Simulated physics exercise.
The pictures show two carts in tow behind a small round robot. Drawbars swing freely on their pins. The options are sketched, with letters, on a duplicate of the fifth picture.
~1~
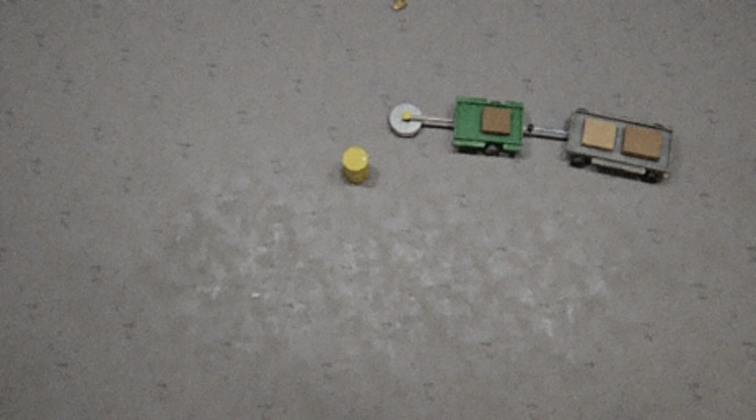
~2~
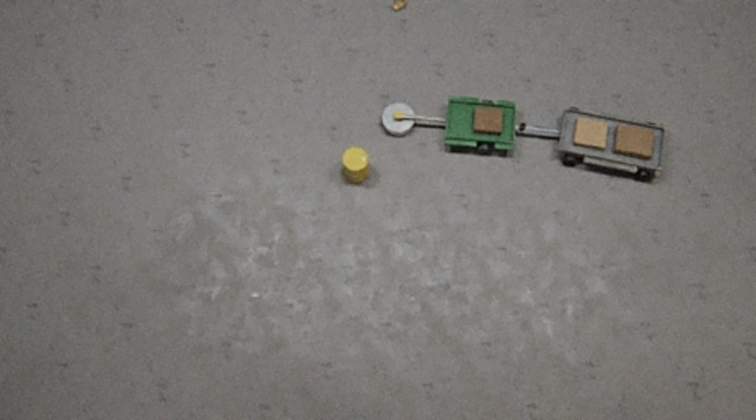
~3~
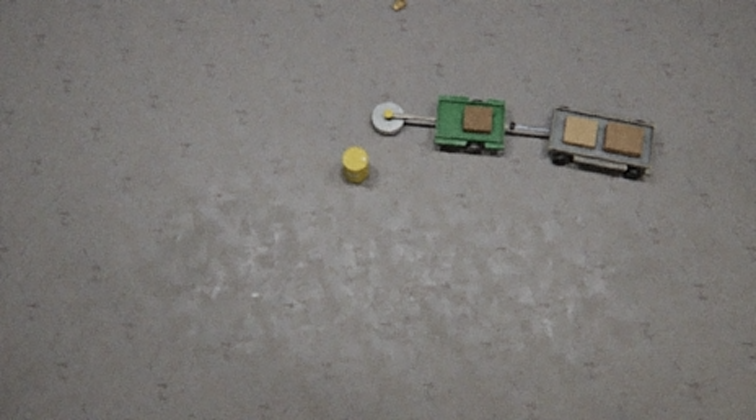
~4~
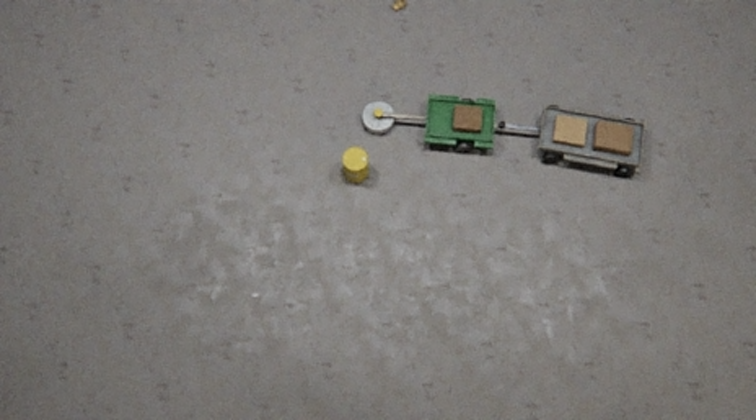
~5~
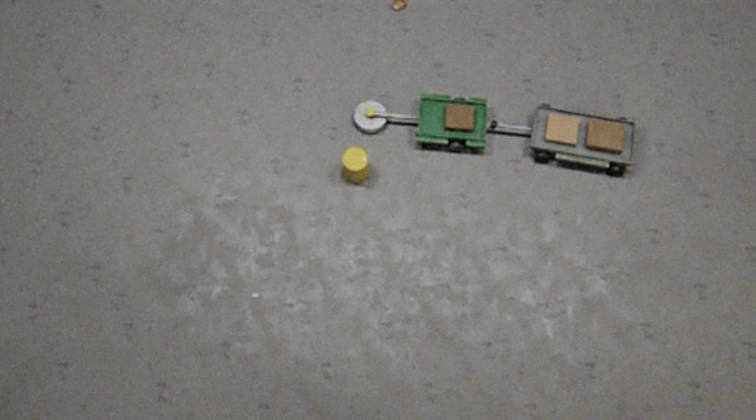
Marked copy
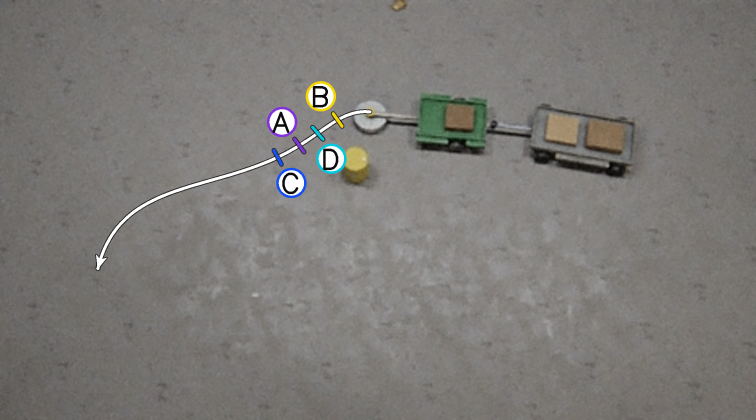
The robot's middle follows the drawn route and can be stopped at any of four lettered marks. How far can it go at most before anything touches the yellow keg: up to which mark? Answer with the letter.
All is well up to D.
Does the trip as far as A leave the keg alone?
For that mark, no.
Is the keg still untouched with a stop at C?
No.
On the copy, A at (299, 146); B at (338, 120); C at (278, 157); D at (318, 133); the route from (370, 112) via (226, 176) to (98, 269).
On D. First, robot (351, 118), last cart (564, 133).
Then, robot (333, 127), last cart (545, 130).
Finally, robot (318, 137), last cart (529, 127); nothing has been touched.
By contrast, A is too far, the keg has been hit; B is safe but short; C is too far, the keg has been hit.
